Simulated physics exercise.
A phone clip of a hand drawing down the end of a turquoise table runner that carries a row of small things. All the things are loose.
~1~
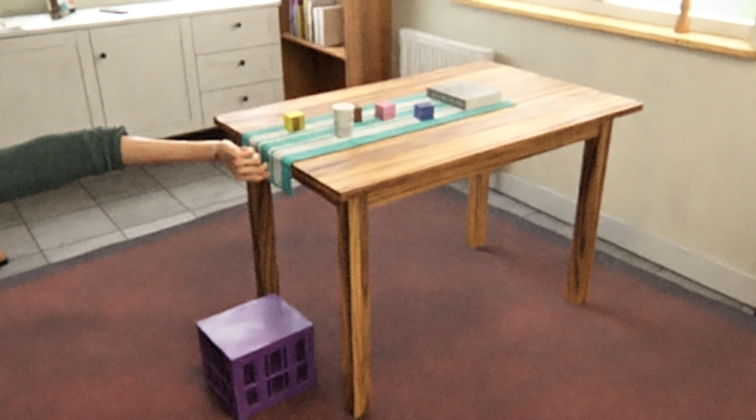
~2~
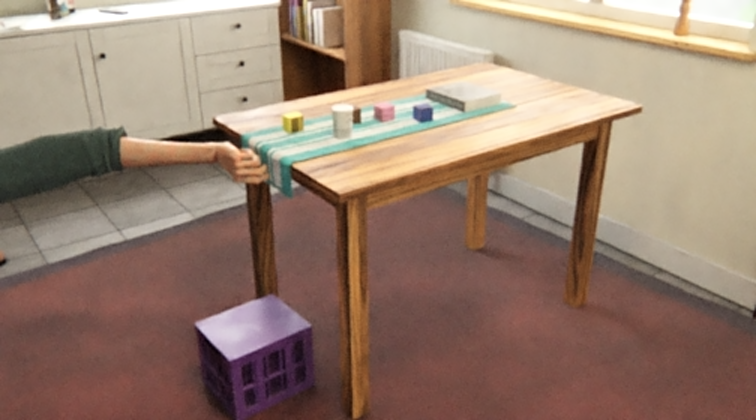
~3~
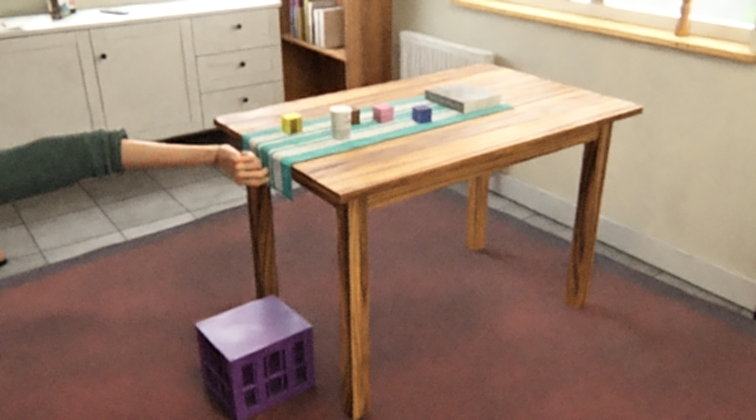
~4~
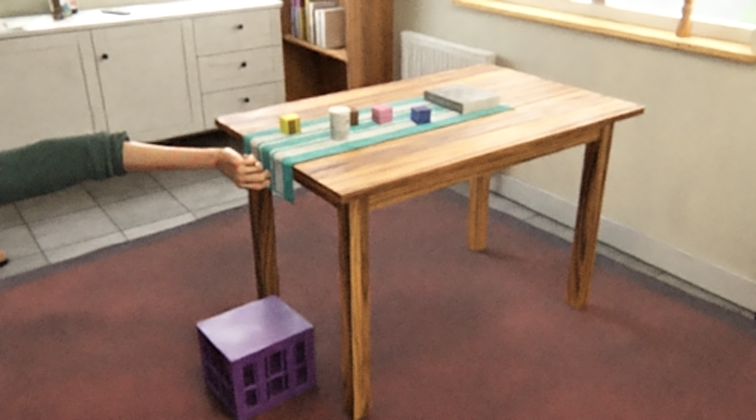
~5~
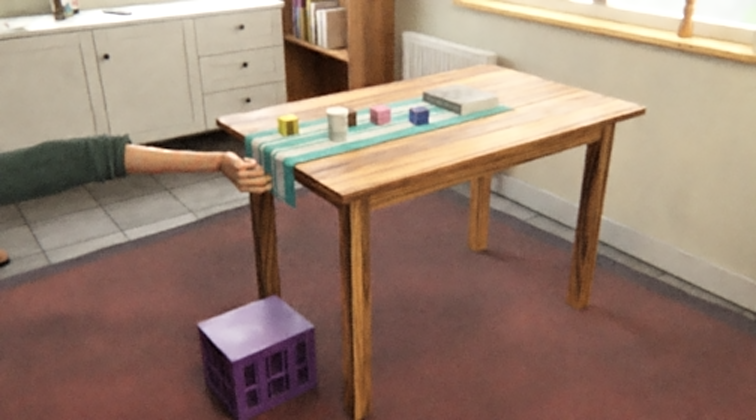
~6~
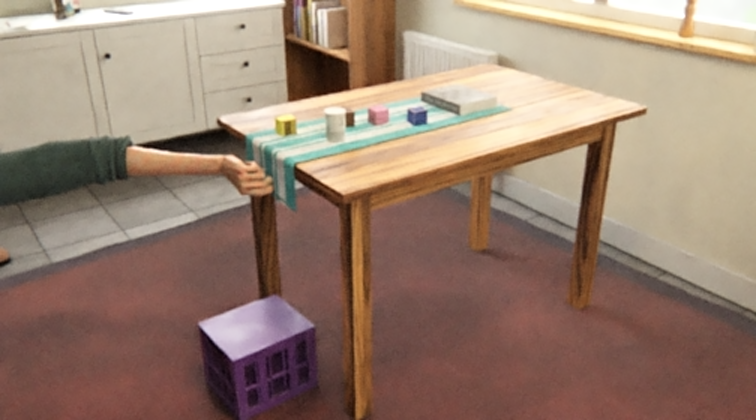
In a room with a dark red rug, a hand reaches in from the left and grips the end of a turquoise runner on a wooden table, above a purple crate. The hand draws the cloth down slightly, and the small cubes and white can on it shift a little to the left.
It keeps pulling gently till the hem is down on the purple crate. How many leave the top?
The table loses four.
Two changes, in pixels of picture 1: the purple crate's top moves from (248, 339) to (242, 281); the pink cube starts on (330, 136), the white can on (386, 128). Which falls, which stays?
The pink cube goes over; the white can does not fall.
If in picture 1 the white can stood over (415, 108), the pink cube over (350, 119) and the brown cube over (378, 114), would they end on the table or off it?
The white can survives, the pink cube drops off, the brown cube goes over.
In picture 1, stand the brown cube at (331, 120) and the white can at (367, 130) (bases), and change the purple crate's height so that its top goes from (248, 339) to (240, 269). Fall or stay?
The brown cube survives; the white can remains up.
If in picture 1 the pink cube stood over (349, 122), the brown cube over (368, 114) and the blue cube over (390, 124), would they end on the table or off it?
The pink cube tumbles off, the brown cube drops off, the blue cube comes down.
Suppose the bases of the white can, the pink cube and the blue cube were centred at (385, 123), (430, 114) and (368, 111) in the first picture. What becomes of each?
The white can falls; the pink cube holds on; the blue cube drops off.
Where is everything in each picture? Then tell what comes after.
Hem (293, 198); yellow cube (294, 114); white can (343, 106); brown cube (353, 106); pink cube (385, 103); blue cube (424, 104); top of the crate (248, 339), in the first picture.
Hem (293, 199); yellow cube (293, 115), in the second picture.
Hem (293, 202); white can (341, 109), in the third picture.
Hem (294, 205); brown cube (349, 109); top of the crate (248, 340), in the fourth picture.
Hem (296, 209); pink cube (381, 108), in the fifth picture.
Hem (297, 212); yellow cube (285, 117); white can (335, 111); brown cube (346, 110); pink cube (378, 108); blue cube (417, 109), in the sixth picture.
Soon after, hem near (273, 247); yellow cube gone.
Then, hem near (274, 277); yellow cube and white can gone.
Further on, hem near (276, 307); yellow cube, white can and brown cube gone.
At rest, hem on the crate; yellow cube, white can, brown cube and pink cube gone. The count of fallen things is four.
